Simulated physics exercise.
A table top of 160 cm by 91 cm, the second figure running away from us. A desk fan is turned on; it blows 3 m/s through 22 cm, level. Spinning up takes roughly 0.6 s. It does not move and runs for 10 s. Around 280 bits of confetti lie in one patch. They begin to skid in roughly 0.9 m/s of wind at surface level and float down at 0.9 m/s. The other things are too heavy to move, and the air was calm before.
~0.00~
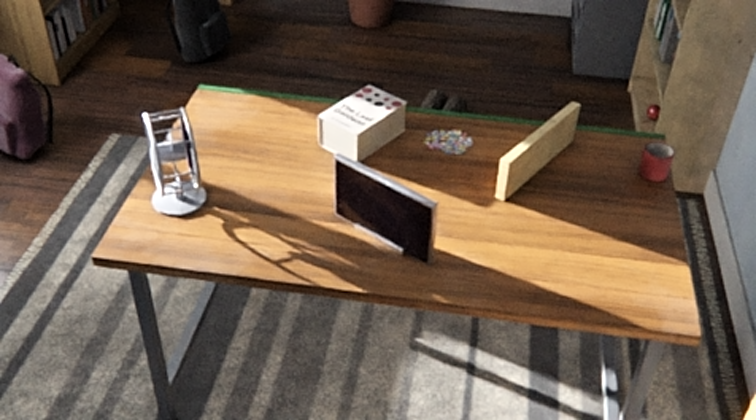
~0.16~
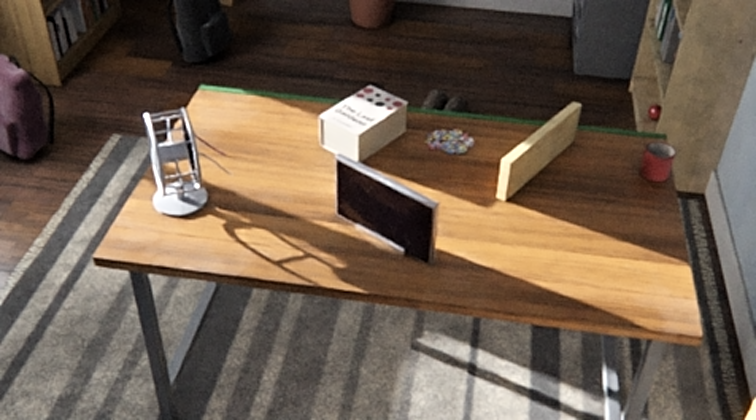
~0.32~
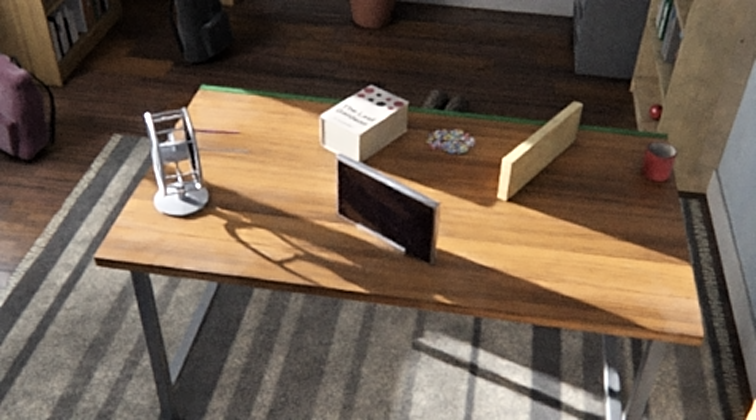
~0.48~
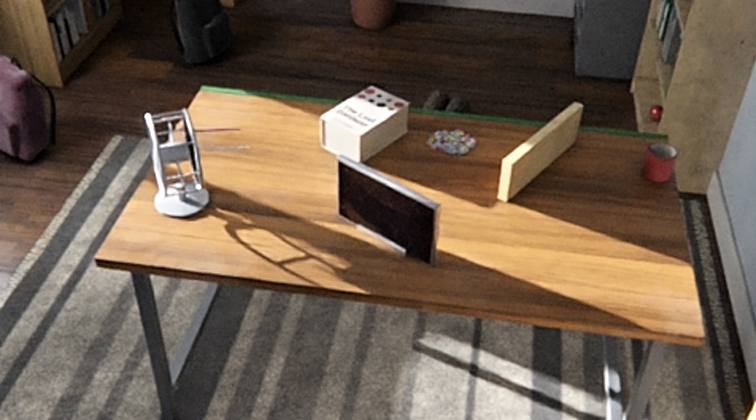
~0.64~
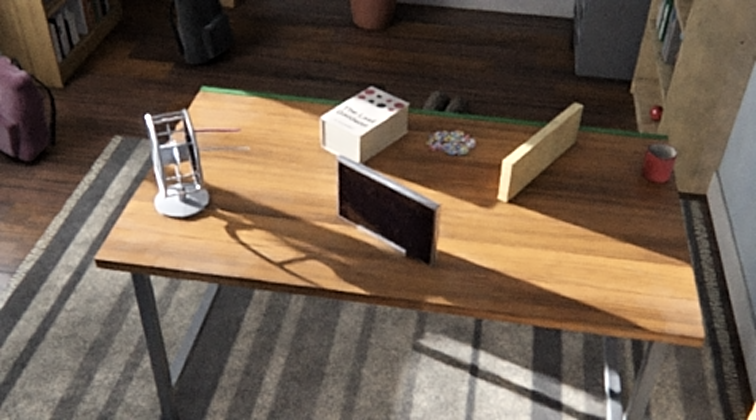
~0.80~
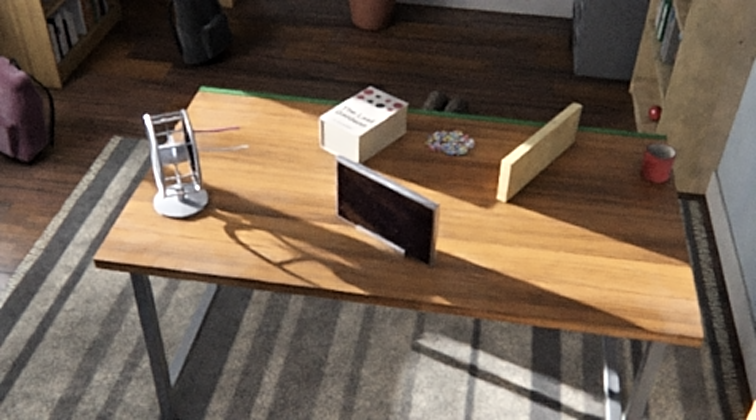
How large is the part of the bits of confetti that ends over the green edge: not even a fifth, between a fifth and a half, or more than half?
By then more than half are over the green edge.
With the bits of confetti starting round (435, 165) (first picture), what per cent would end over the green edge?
It would be near 90 %.
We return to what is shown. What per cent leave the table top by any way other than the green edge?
Some 0 per cent.
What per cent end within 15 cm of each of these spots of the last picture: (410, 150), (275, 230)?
In turn about 30 %, 0 %.
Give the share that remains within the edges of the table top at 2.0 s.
Near 60 %.
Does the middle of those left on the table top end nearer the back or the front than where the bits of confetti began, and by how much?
To the front, by about 10 cm.
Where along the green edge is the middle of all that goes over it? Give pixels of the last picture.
Around (467, 115).
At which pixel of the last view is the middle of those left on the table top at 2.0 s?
Near (425, 124).
After 2.0 s, 45 % are over the green edge; the middle of those still in play is near (425, 124); 34 % have settled or left.
After 3.2 s, 52 % are over the green edge; the middle of those still in play is near (421, 137); 51 % have settled or left.
After 5.5 s, 59 % are over the green edge; the middle of those still in play is near (397, 152); 60 % have settled or left.
After 10.0 s, at the end, 68 % are over the green edge; the middle of those still in play is near (383, 156).
